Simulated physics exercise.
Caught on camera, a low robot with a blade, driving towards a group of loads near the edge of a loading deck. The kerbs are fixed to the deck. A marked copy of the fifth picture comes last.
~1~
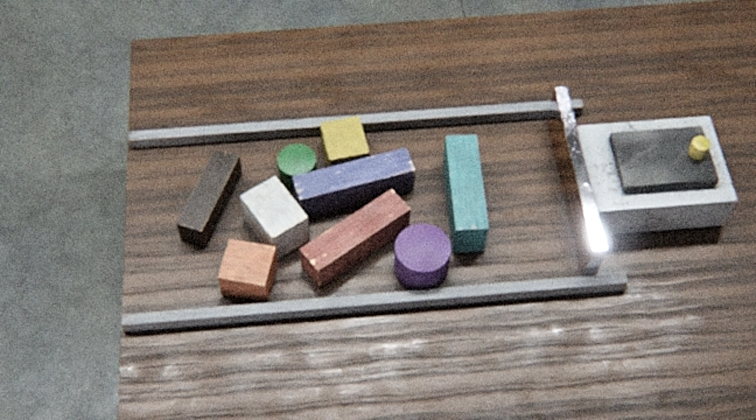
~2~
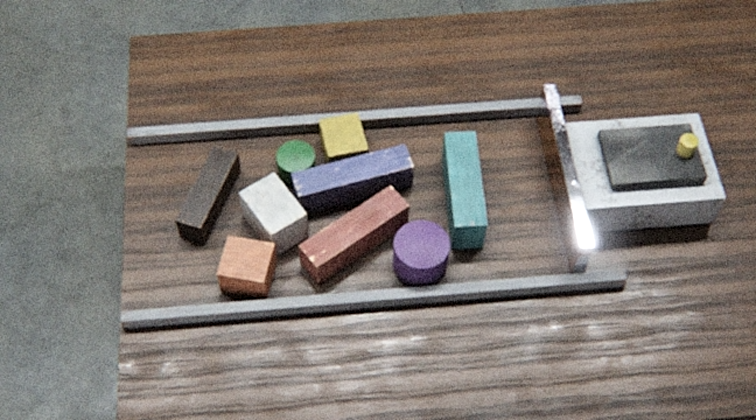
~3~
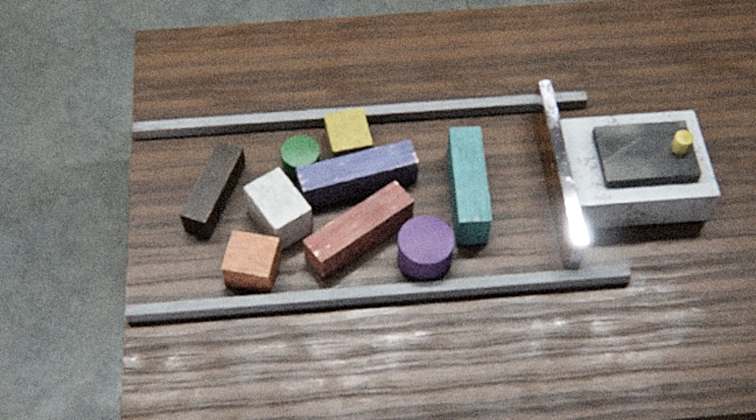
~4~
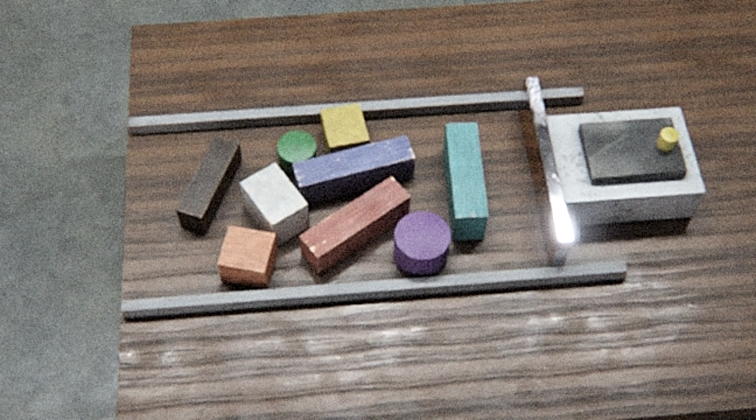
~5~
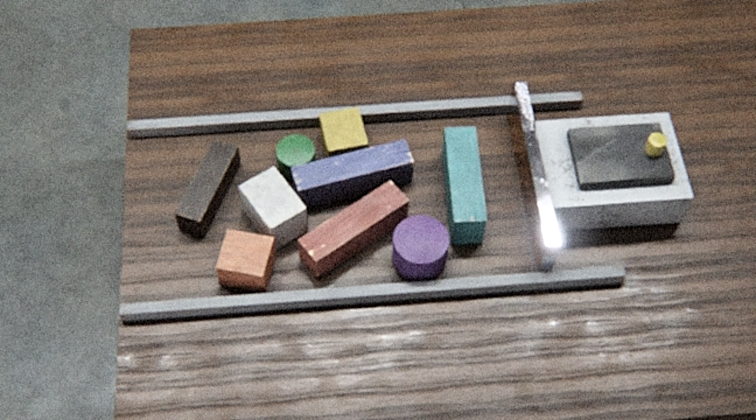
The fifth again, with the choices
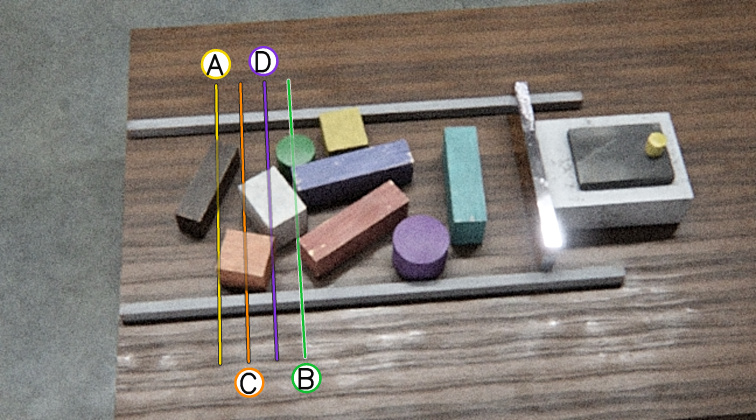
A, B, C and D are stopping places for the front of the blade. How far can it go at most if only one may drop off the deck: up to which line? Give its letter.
As far as mark C.
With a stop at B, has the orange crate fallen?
No.
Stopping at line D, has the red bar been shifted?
Yes.
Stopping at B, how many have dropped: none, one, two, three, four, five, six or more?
The count is none.
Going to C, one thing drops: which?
It is the black bar.
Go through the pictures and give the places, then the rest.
The first frame shows orange crate (248, 271); purple canister (422, 258); white crate (275, 218).
The second frame shows robot (645, 156); yellow crate (343, 144).
The third frame shows robot (639, 152); red bar (360, 230).
The fourth frame shows robot (625, 149); black bar (210, 184).
The fifth frame shows robot (613, 154); orange crate (246, 262); purple canister (420, 250); white crate (274, 209).
On the marked copy, A at (218, 213); B at (296, 208); C at (244, 211); D at (270, 209).
Taking C. A third of the way, robot (510, 162); white crate (262, 214); green canister (292, 156).
Two thirds of the way, robot (405, 169); black bar (154, 188); orange crate (215, 261).
When it is over, robot (325, 174); black bar over the edge; orange crate (133, 265); one fallen.
As for the rest, A drops three; B is within the limit but short; D is within the limit but short.
